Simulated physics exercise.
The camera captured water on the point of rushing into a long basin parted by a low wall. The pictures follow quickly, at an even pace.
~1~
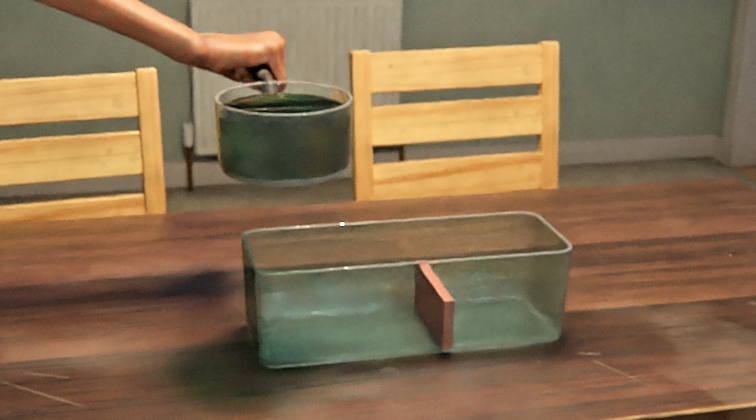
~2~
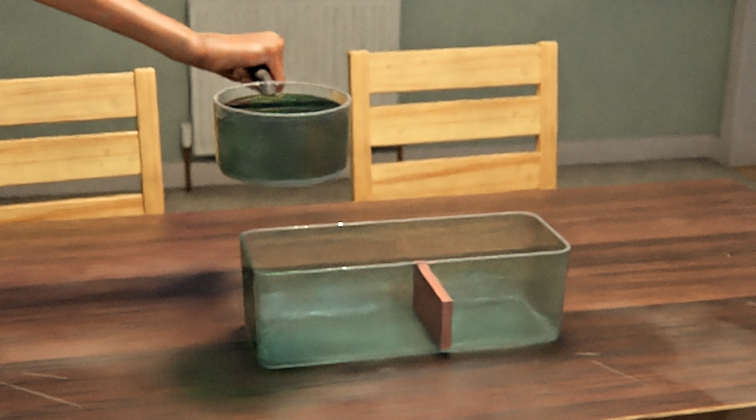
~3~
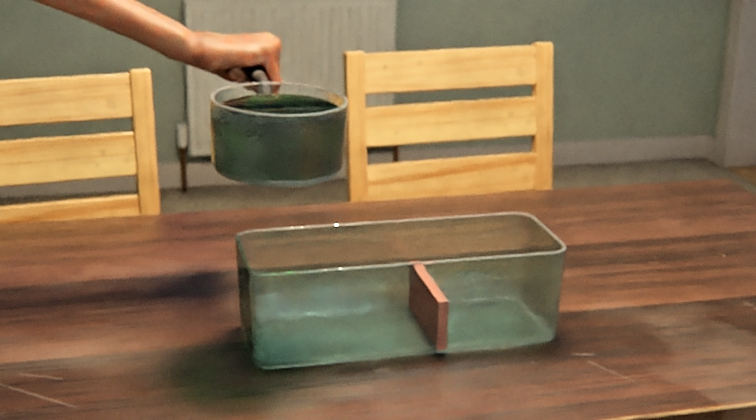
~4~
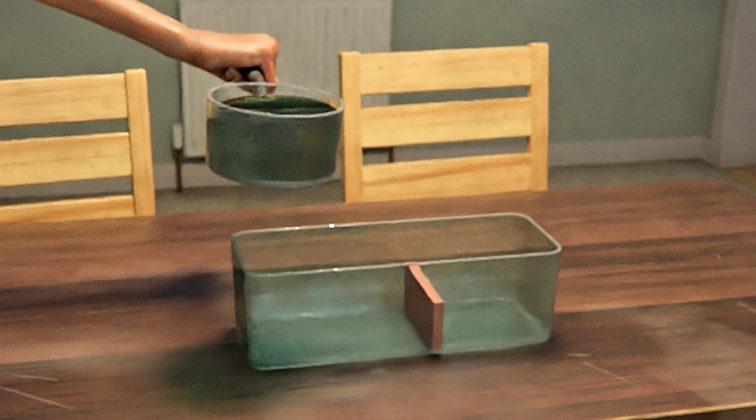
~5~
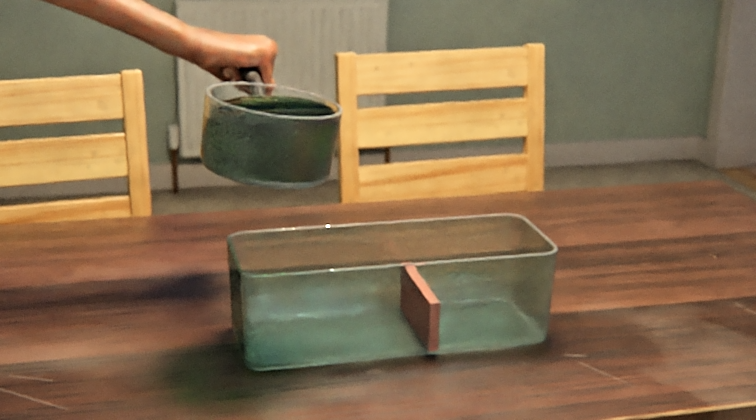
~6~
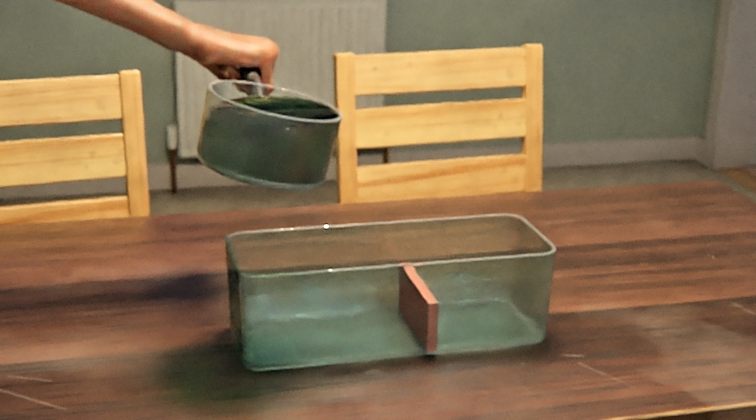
A hand held a round glass pot of dark liquid above a long glass basin with a low divider on a wooden table, then gradually tilted the pot slightly to the right.
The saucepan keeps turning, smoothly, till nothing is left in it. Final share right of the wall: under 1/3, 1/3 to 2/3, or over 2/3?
Looks to me like the right side of the wall gets short of a third.
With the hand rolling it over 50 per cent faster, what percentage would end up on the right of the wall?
Something like 5 in a hundred.
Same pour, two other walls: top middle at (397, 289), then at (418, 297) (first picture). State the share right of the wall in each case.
Roughly 60 % and then 40 %.
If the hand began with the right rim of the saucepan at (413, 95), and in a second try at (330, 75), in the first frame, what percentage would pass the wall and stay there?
First place gives some 75 %, second place some 0 %.
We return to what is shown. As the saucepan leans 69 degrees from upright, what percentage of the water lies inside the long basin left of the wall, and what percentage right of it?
About 20 per cent on the left and 0 on the right.
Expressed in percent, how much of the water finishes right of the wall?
Close to 5 percent.
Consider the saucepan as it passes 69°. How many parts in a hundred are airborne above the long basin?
Airborne share: Approx. 30 %.
A moment on, the saucepan is tipped part way and 47 per cent is still to pour, 22 is left of the wall and 2 right of it.
Next, the saucepan is tipped right over and 5 per cent is still to pour, 82 is left of the wall and 6 right of it.
Then the saucepan is tipped right over and 0 per cent is still to pour, 93 is left of the wall and 6 right of it.
Later the saucepan is tipped right over and 0 per cent is still to pour, 93 is left of the wall and 6 right of it.
Finally, 93 per cent lies left of the wall, 6 right of it and 1 outside.
